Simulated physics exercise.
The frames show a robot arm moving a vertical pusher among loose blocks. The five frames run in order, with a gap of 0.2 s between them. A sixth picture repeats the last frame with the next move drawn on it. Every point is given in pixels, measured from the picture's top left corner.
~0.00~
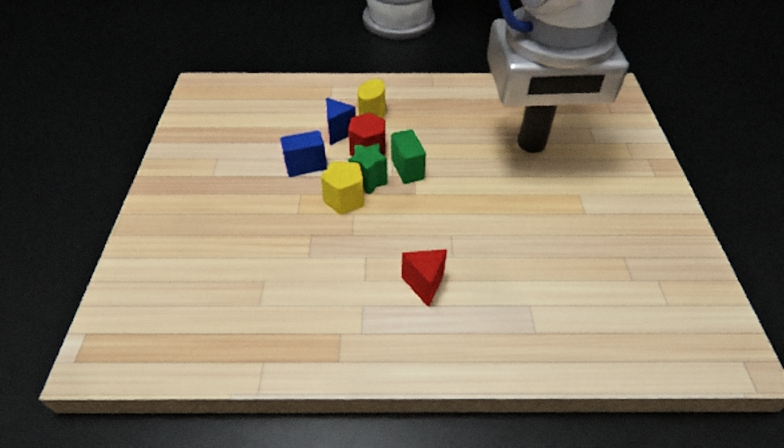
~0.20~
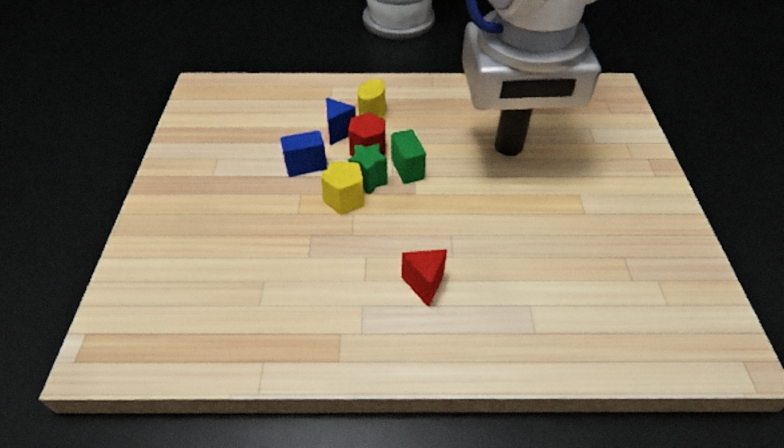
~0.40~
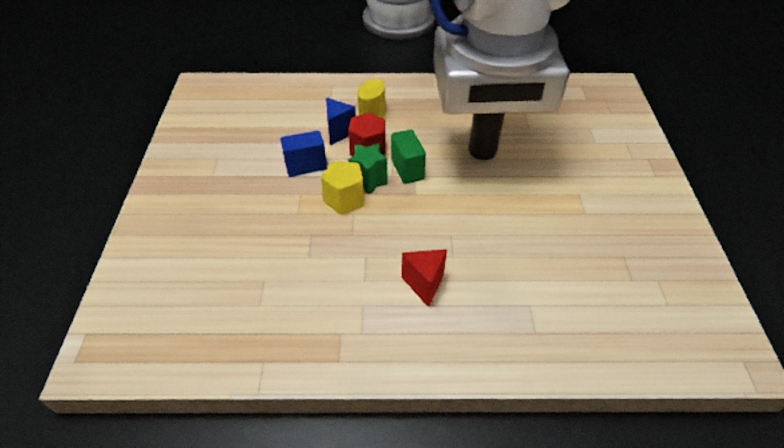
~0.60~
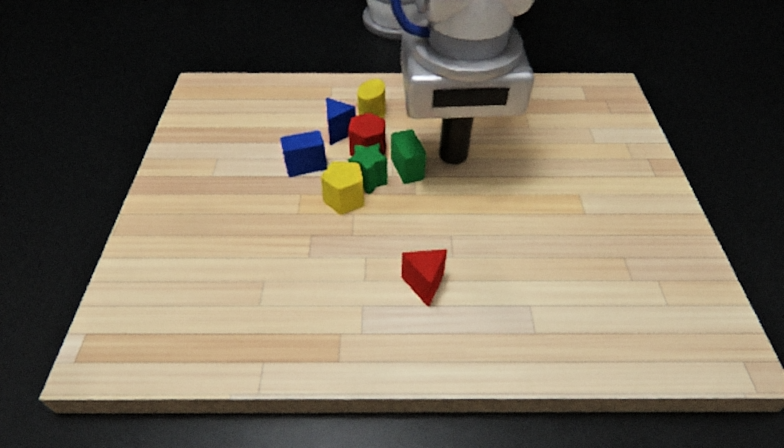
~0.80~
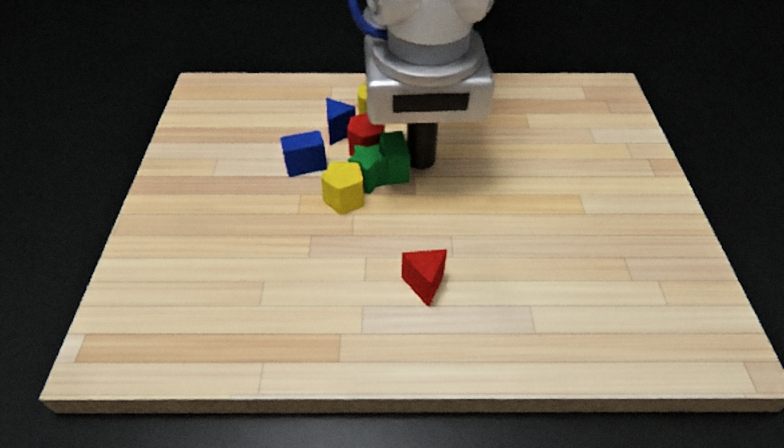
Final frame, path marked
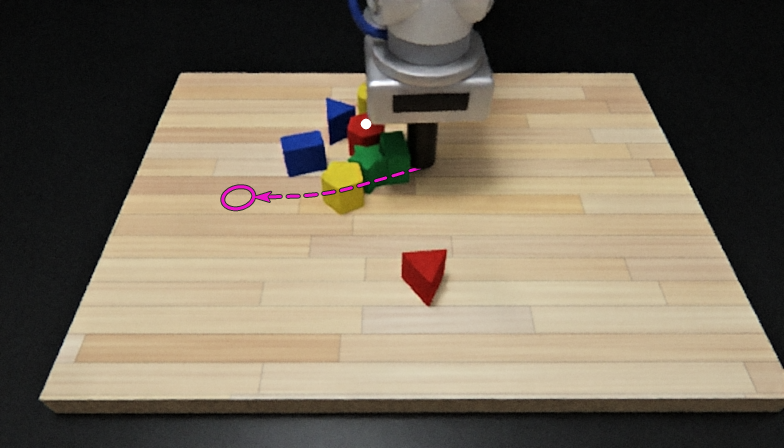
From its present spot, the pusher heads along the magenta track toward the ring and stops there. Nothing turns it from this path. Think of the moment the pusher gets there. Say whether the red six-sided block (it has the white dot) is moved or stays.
It will remain on its spot.
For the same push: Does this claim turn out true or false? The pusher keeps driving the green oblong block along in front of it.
This is true.
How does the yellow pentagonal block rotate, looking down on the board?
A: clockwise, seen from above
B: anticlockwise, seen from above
(B)
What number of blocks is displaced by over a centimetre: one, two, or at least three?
This push will displace three or more blocks.
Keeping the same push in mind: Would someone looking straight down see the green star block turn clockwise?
I'd say yes.
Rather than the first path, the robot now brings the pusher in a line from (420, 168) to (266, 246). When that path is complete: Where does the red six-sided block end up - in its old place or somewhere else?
Well, the red six-sided block holds its place.
Drawn move, from (420, 168) through (334, 192) to (238, 198); the dot is on the red six-sided block.
What follows on the original path. One third of the way, pusher (363, 177); yellow pentagonal block (306, 187), turned 75° anticlockwise; green star block (303, 161), turned 30° clockwise; green oblong block (334, 158), turned 20° clockwise.
Two thirds of the way, pusher (301, 188); yellow pentagonal block (289, 198), turned 110° anticlockwise; green star block (241, 163), turned 40° clockwise; green oblong block (272, 164), turned 25° clockwise.
At the end, pusher (236, 190); yellow pentagonal block (288, 198), turned 115° anticlockwise; red six-sided block still; green star block (185, 152), turned 60° clockwise; green oblong block (208, 162), turned 50° clockwise.
